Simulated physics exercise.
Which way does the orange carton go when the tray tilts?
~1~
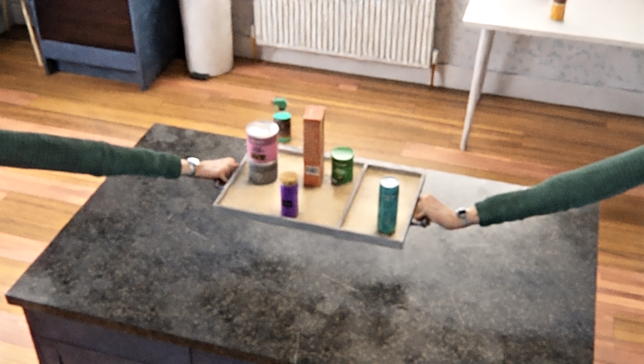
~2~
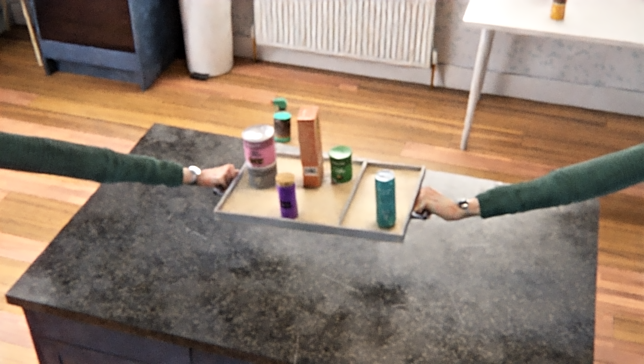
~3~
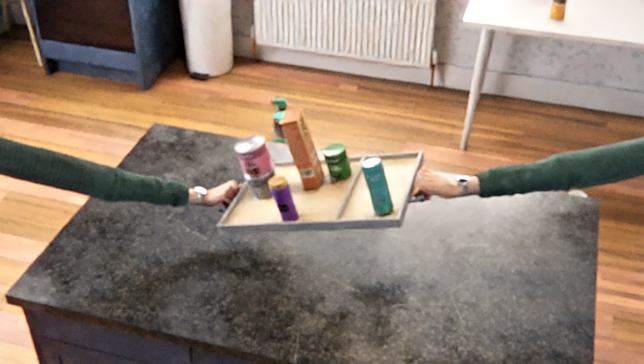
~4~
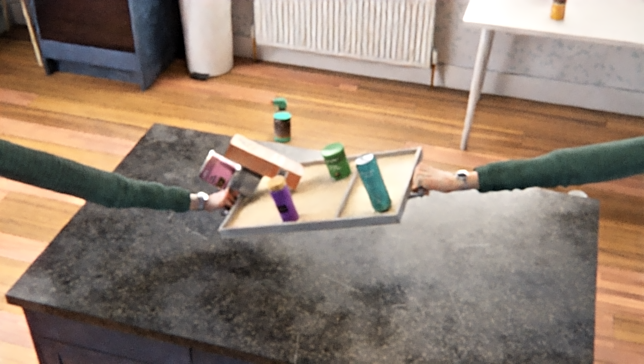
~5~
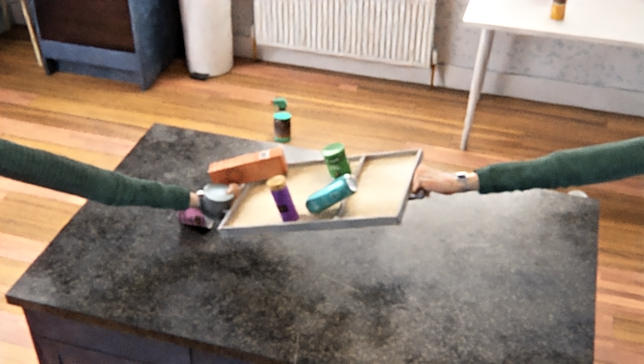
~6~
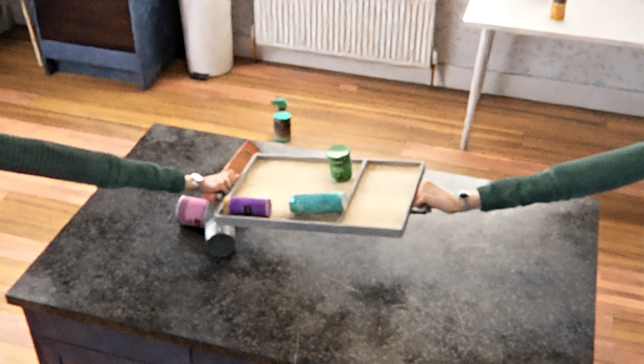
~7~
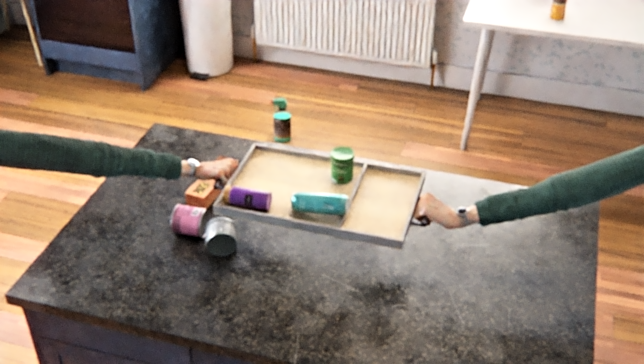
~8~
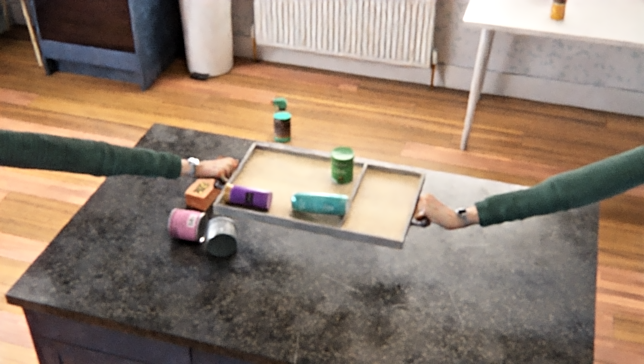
The orange carton tips over and moves to the left, going off that end of the tray onto the dark countertop.
